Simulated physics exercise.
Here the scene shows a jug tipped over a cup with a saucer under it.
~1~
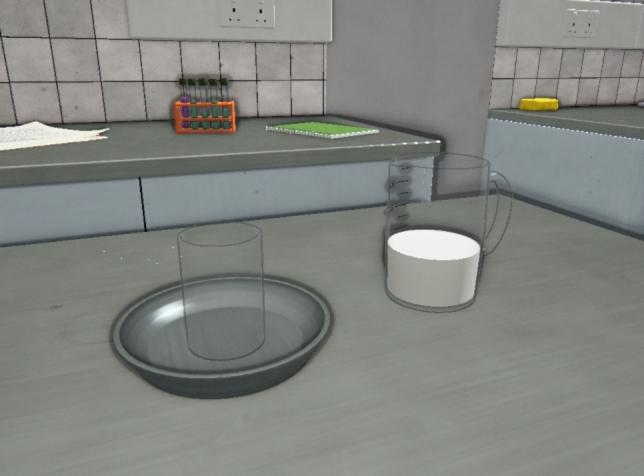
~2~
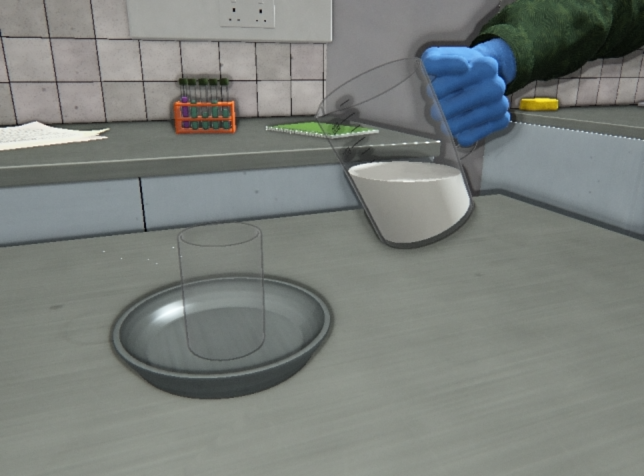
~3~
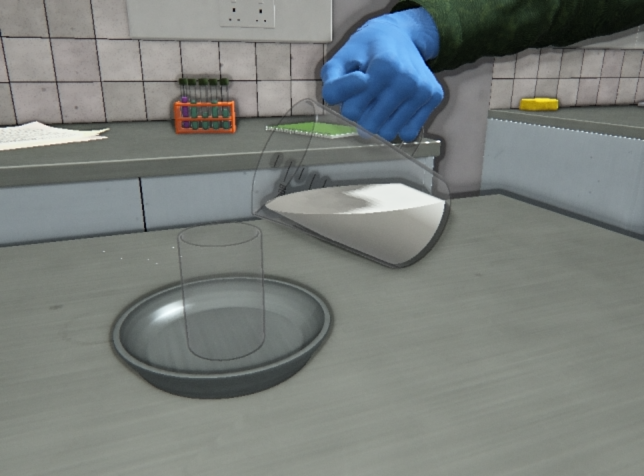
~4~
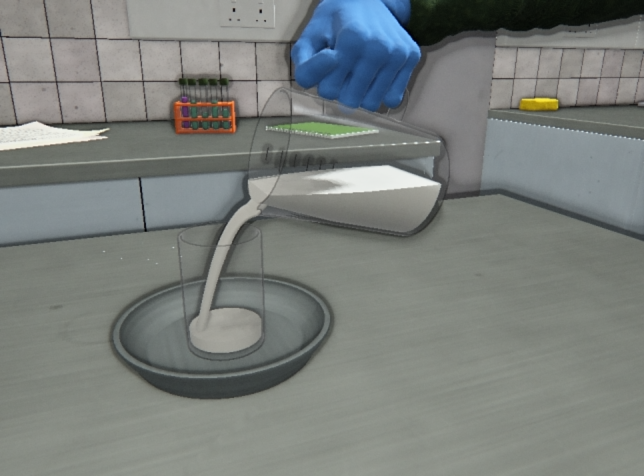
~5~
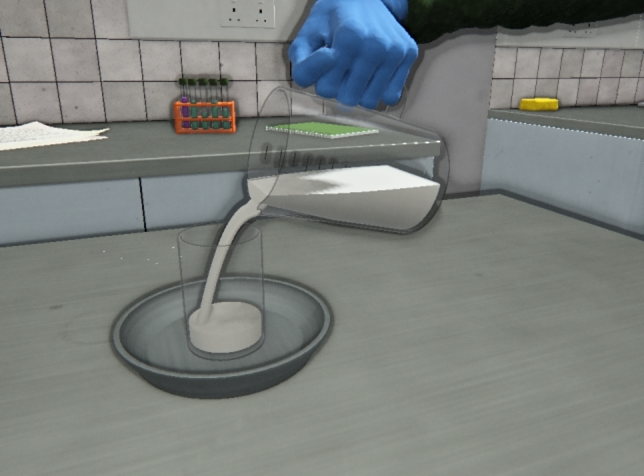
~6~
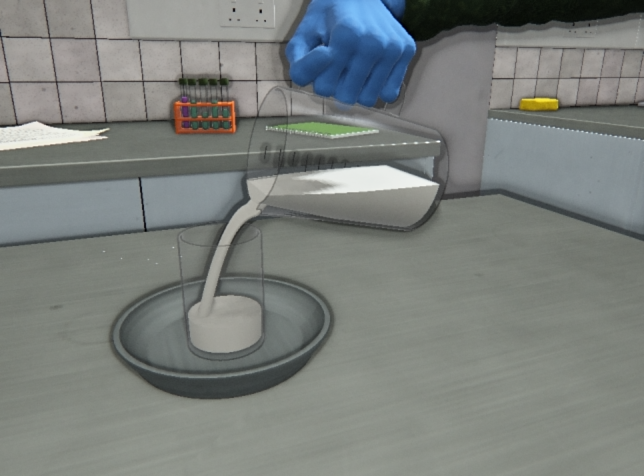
The video shows a blue-gloved hand lifting a clear jug of white liquid from a gray counter, moving it left and tilting it, then pouring a stream into a clear cup on a dark saucer, where the level slowly rises.
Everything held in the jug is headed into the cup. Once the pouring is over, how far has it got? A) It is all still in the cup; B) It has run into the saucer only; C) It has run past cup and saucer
B, it has run into the saucer only.
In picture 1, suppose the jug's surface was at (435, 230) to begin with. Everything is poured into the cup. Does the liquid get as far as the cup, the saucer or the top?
Result: Overflow into saucer only.
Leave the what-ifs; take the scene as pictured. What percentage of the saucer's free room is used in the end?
I'd reckon close to 20 per cent.
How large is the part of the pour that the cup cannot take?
My guess would be close to 20 per cent.
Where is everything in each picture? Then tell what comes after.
The first picture shows at the start; jug (435, 227) about a third full; cup (223, 285) empty; saucer (251, 376) dry.
In the second picture, a hand has the jug; jug (397, 153) tipped 30° with all of its load; cup (223, 285) empty.
In the third picture, the jug is tipped; jug (349, 187) tipped 60° with all of its load; cup (223, 285) empty.
In the fourth picture, the stream is running; jug (343, 166) tipped 75° with nearly all of its load; cup nearly empty, surface at (226, 325).
In the fifth picture, the stream is running; jug (342, 165) tipped 75° with nearly all of its load; cup (223, 285) nearly empty.
In the sixth picture, the stream is running; jug (342, 163) tipped 75° with about three quarters of its load; cup about a quarter full, surface at (225, 313); saucer (251, 376) dry.
Shortly, the cup is about three quarters full; the saucer is dry.
Then, the cup is full to the brim; the saucer is wet, with room to spare.
At the finish, the cup is full to the brim; the saucer is wet, with room to spare.
